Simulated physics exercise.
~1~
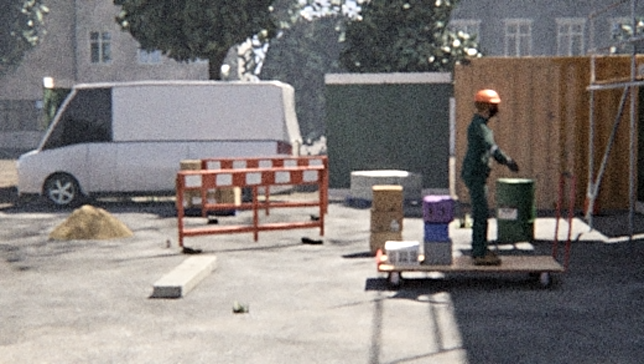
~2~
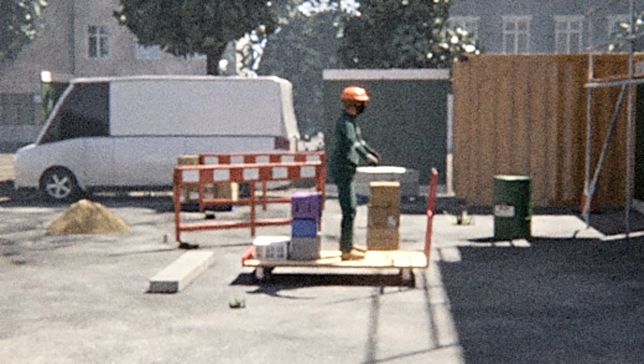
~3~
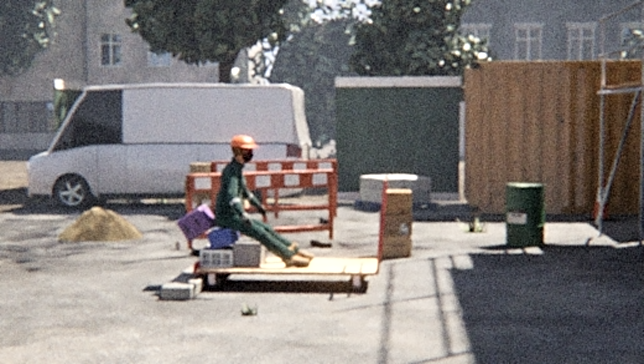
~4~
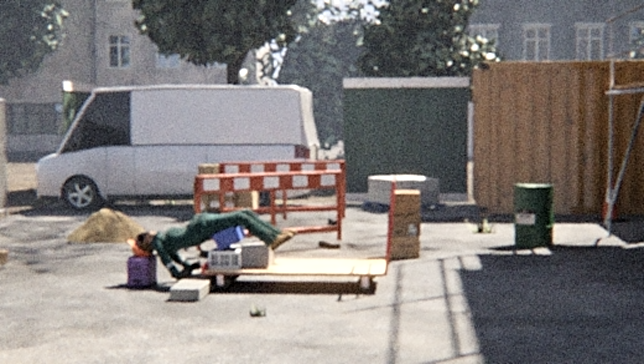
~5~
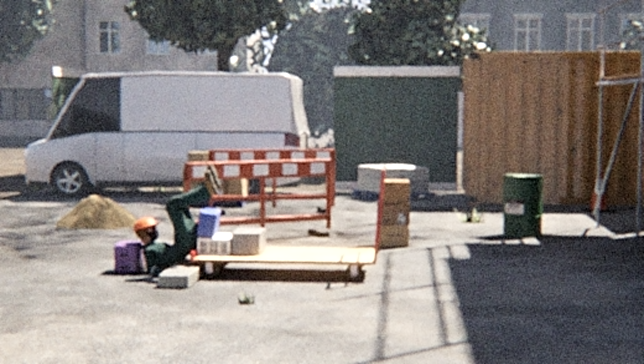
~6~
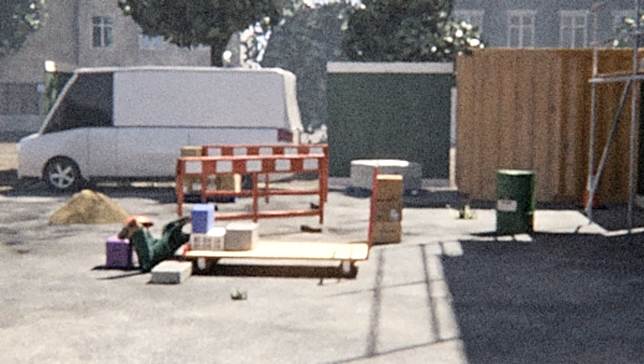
A sunlit yard is seen from the side by a slightly swaying camera, with a white van, red and white barriers, a sand heap and a green barrel around it. A worker in an orange helmet and green overalls stands on a flat trolley carrying purple, blue, grey and white pieces and a tan box. The trolley rolls left and stops short at a pale kerb. The worker drops to a sitting position, then topples backward over the front edge as the purple case falls ahead. The worker ends crumpled on the ground beside it, while the blue, grey and white pieces remain aboard.
